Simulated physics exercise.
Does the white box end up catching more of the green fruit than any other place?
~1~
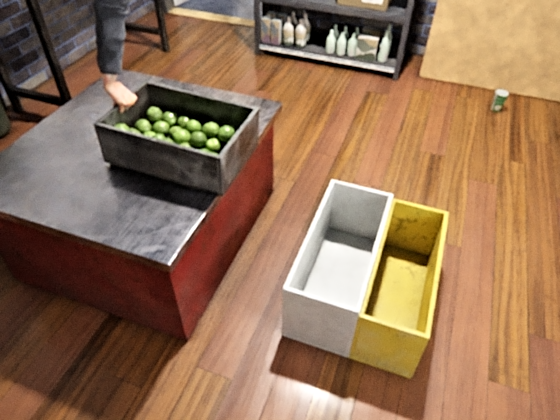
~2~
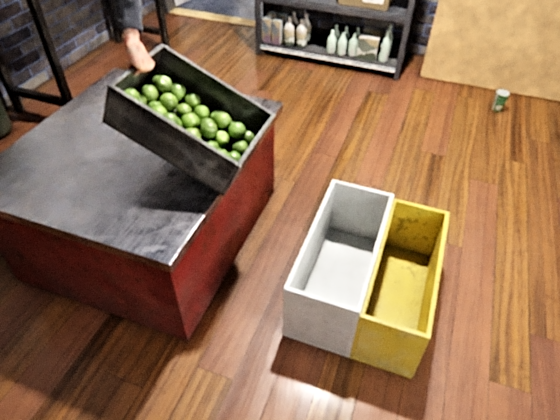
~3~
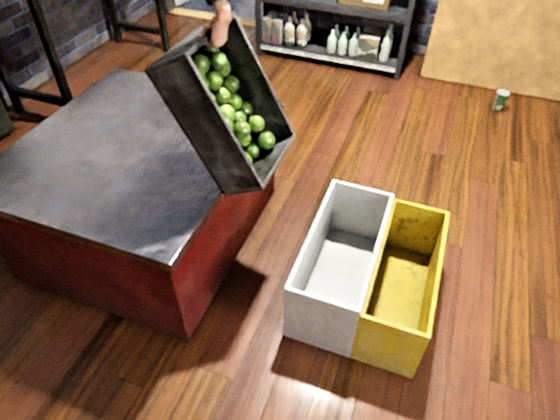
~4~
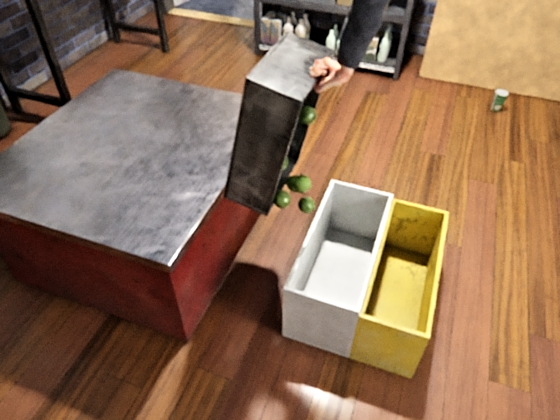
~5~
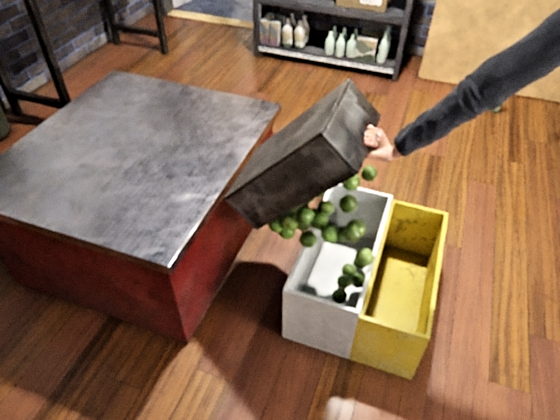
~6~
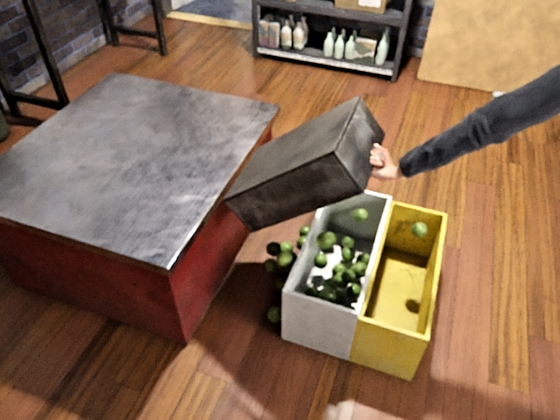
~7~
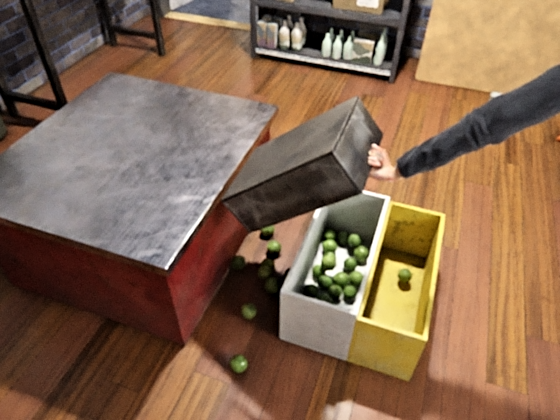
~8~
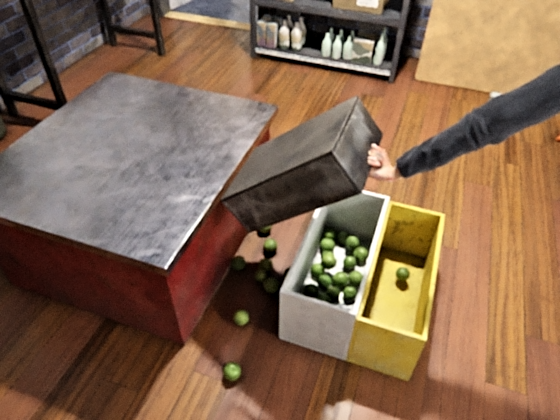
Yes, the white box holds the largest share at the end. A smaller group lies on the floor beside the bench, and a single one sits in the yellow bin.
